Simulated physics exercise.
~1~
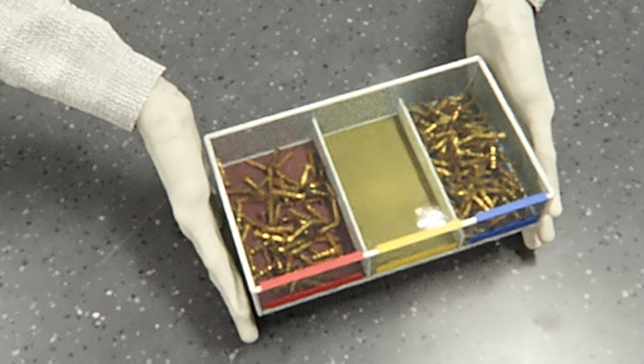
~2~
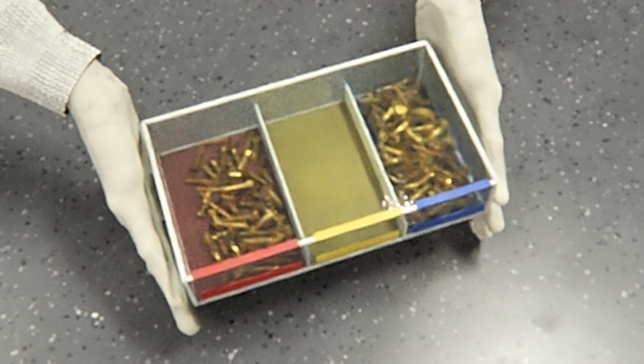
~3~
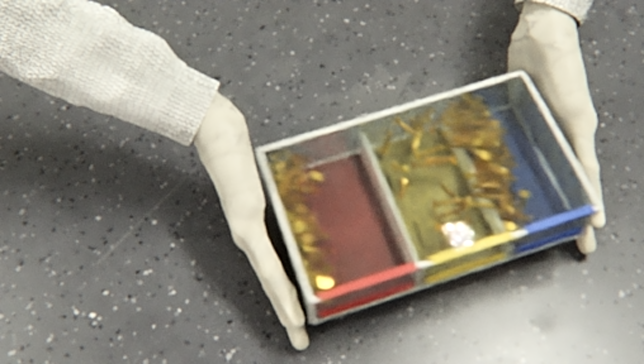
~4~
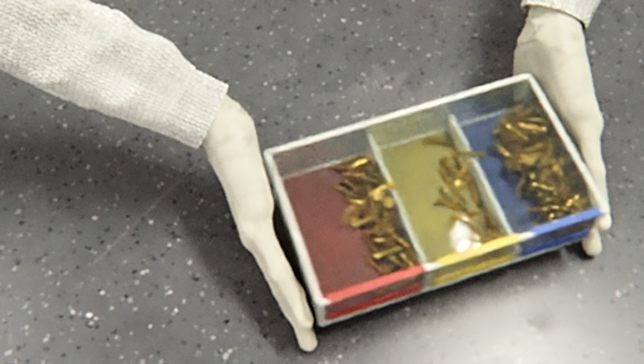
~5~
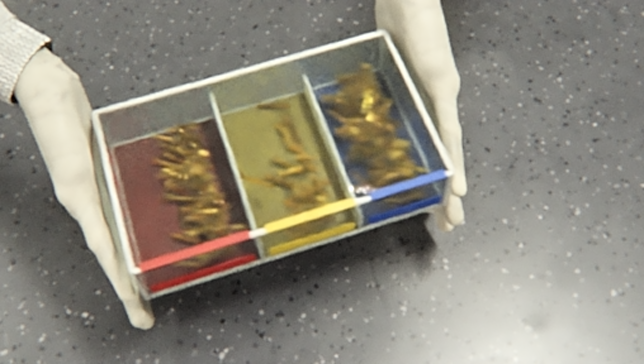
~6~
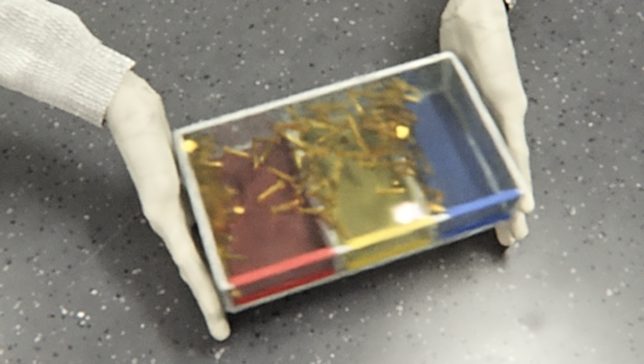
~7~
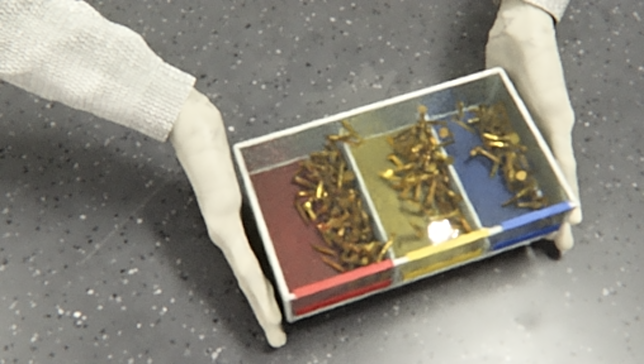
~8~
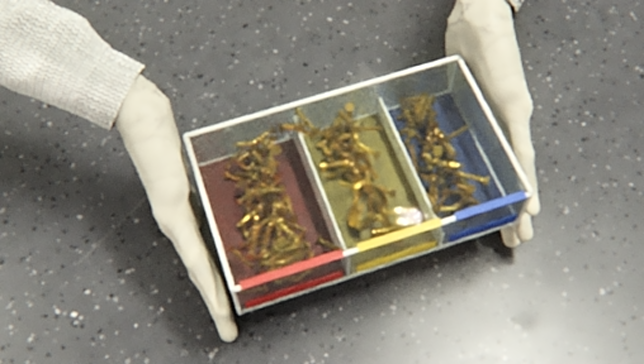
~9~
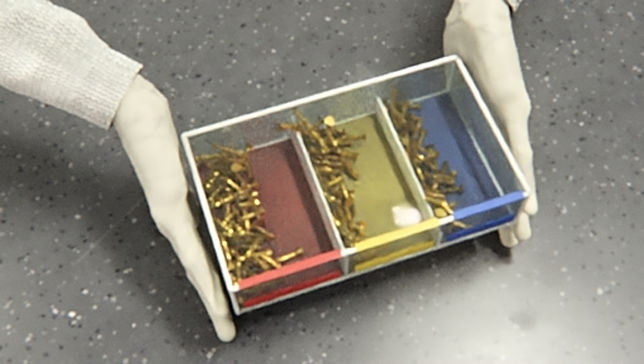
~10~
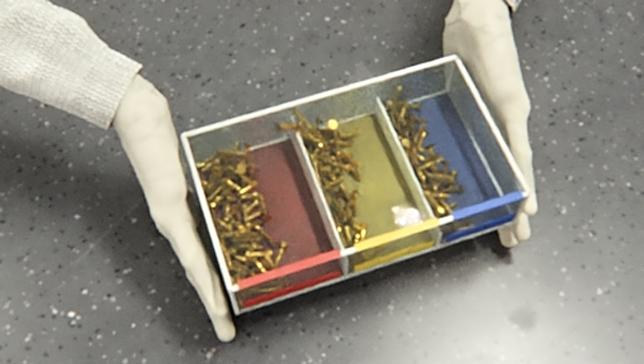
The video shows two pale hands holding a clear-lidded box of brass-coloured screws, which start in the red and blue compartments with the yellow one empty. The hands shake it left and right, scattering screws across the partitions, then hold still with screws in all three, most in red.
